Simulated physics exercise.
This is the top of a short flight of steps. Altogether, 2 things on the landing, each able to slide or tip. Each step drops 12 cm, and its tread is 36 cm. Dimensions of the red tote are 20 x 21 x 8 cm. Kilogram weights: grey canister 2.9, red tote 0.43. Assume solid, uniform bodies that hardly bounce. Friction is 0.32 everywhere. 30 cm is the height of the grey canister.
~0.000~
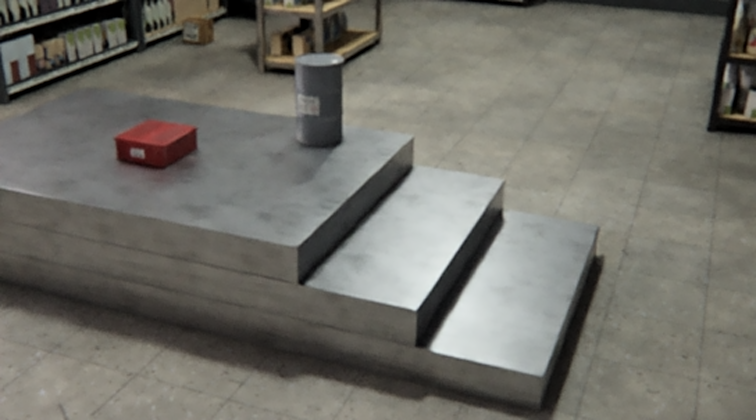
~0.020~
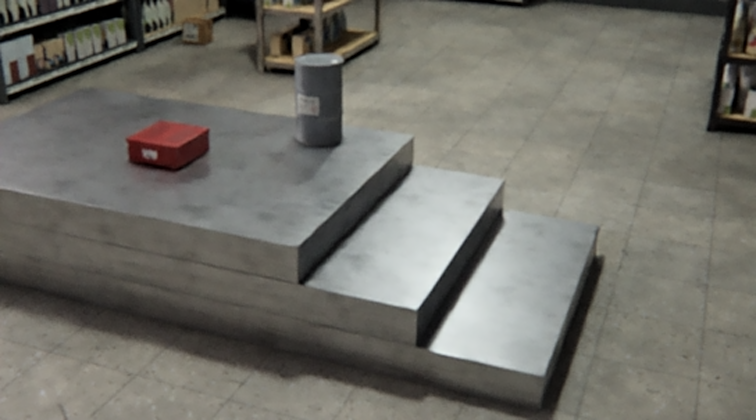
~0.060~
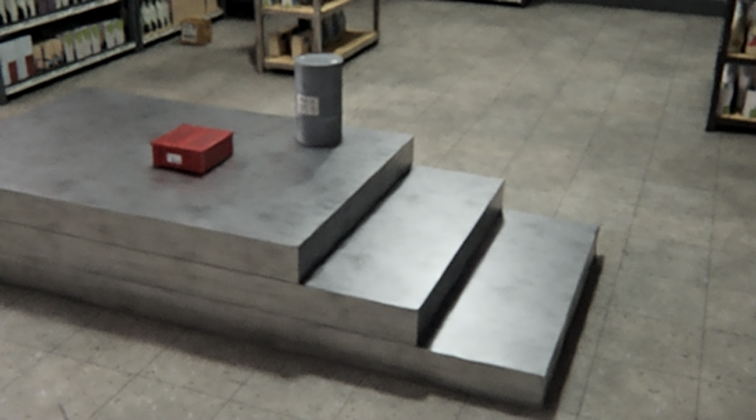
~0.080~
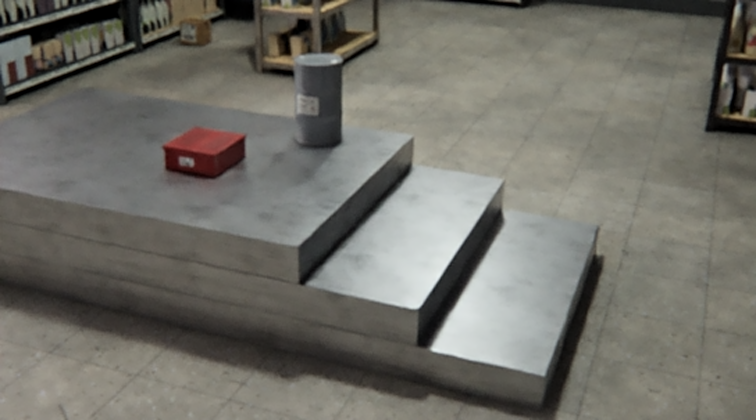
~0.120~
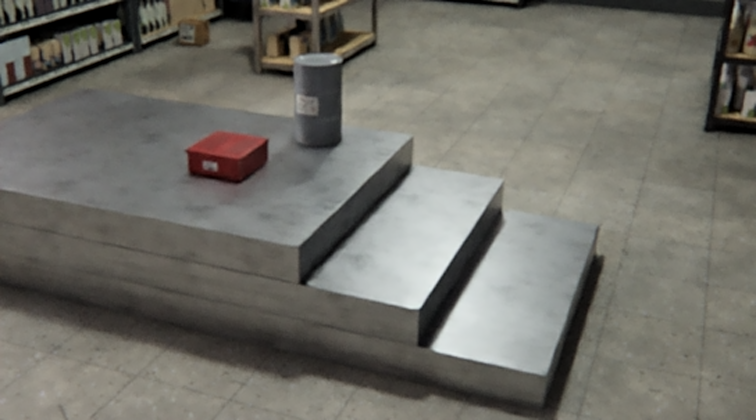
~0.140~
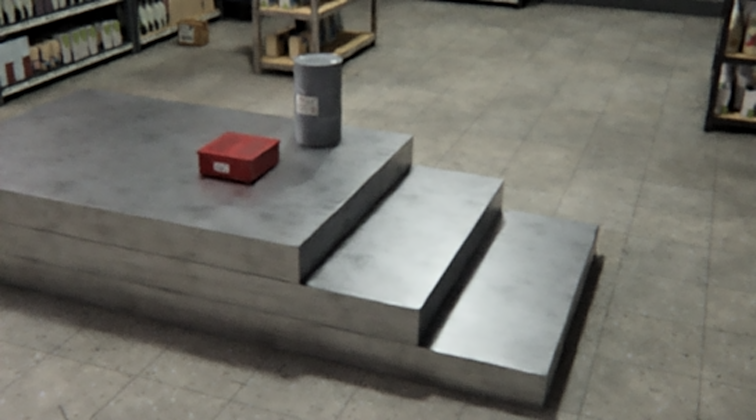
A red tote sits flat on the left part of a broad metal landing, with a grey canister standing behind it to the right. The tote slides gradually rightward and slightly nearer the viewer, staying upright and closing some of the gap to the steps, while the canister remains still.
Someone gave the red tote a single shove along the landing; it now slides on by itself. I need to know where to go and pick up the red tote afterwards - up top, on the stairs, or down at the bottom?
Look for it on the stairs.
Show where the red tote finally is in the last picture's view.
It ends up at about (458, 229).
After 0.34 s, edge 7 cm ahead; red tote near (340, 173).
After 0.54 s, 20 cm past the top edge and 7 cm lower; red tote near (417, 208).
In the end (1.2 s), 34 cm past the top edge and 12 cm lower; grey canister under 12 cm from the start. At the end, from the last picture's camera, red tote near (458, 229).
